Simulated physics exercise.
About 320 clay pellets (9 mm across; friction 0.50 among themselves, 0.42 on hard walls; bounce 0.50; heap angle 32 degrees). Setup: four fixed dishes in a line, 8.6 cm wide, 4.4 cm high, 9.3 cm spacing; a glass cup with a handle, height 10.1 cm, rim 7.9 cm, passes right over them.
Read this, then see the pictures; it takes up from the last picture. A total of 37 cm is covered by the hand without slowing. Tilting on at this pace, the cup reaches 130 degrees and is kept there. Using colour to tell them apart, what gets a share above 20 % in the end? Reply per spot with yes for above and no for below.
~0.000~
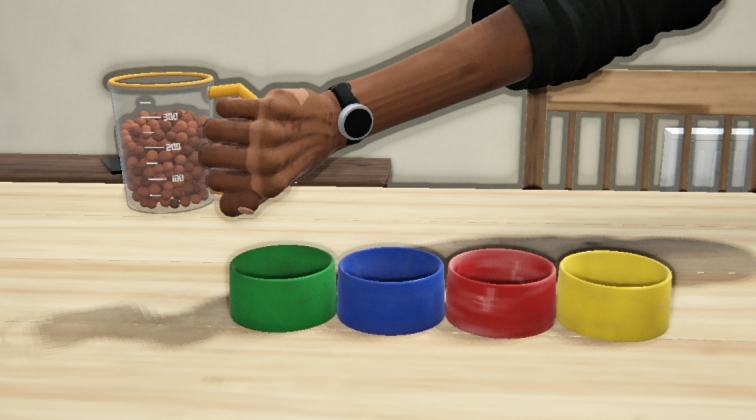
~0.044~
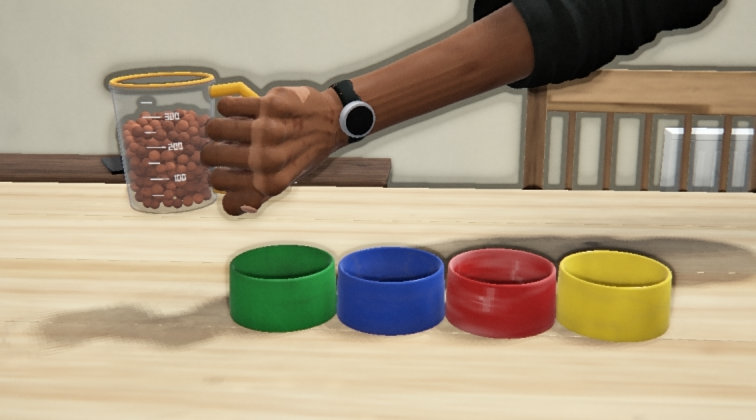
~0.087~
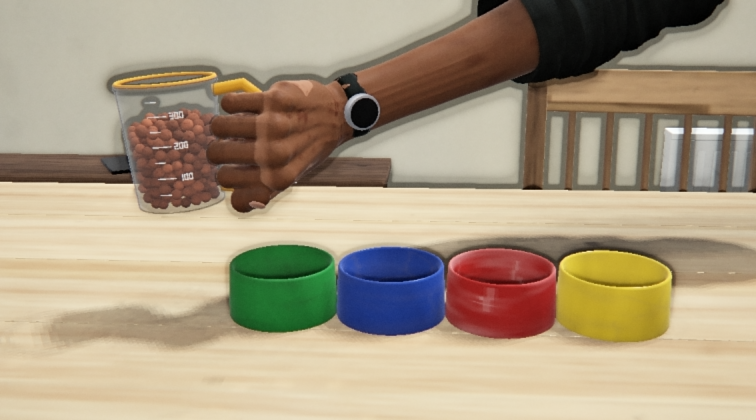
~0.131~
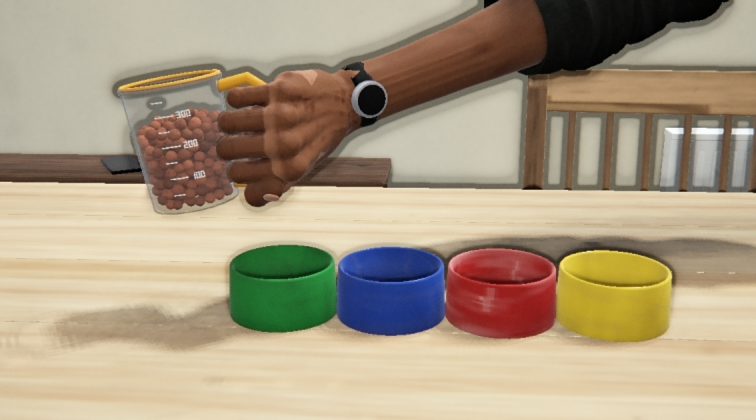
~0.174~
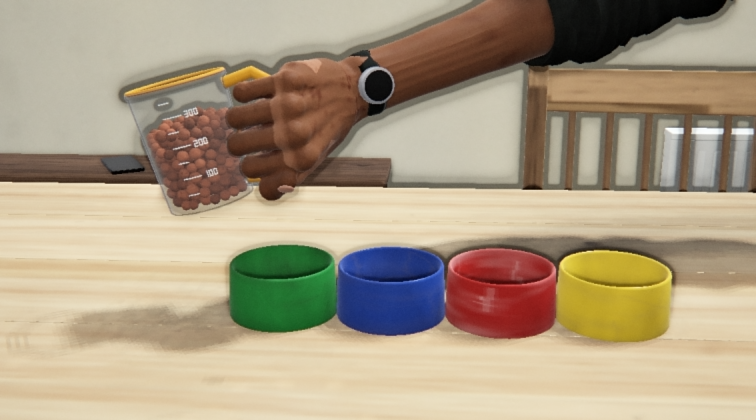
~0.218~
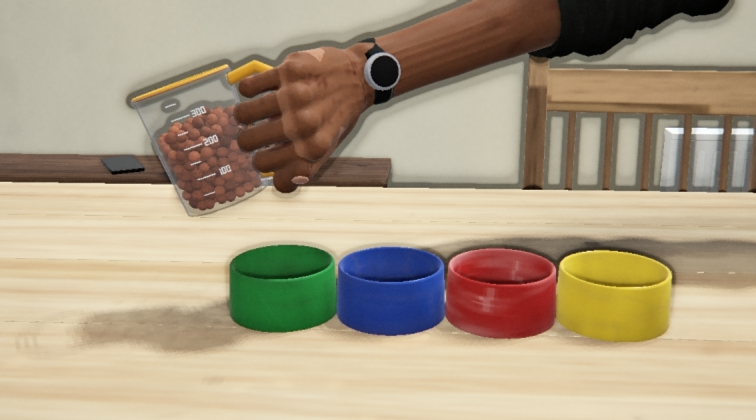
Red: No, below. Blue: Yes, above. Green: No, below. Yellow: No, below. Counter: No, below.
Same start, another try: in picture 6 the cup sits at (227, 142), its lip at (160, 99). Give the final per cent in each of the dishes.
Dish by dish: Red 60 percent, blue 0 percent, green 0 percent, yellow 20 percent.
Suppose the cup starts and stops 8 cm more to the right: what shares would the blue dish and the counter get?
Shares - blue 10 / counter 10.
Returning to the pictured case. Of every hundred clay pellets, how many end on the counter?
Some 10 in a hundred.
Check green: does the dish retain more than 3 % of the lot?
For green, correct.
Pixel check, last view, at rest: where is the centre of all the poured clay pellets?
Centre at rest: Approx. (389, 285) px.
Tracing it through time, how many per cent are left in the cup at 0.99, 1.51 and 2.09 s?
Series: 90 / 0 / 0 per cent.
Then, at 0.99 s, tilt 113 degrees; cup holds 90 %, green 5 %.
After 1.51 s, tilt 130 degrees; cup holds 0 %, blue 85 %, green 10 %.
After 2.09 s, tilt 130 degrees; cup holds 0 %, blue 85 %, green 10 %.
At rest (2.4 s), red 0 %, blue 85 %, green 10 %, yellow 0 %, counter 10 %.
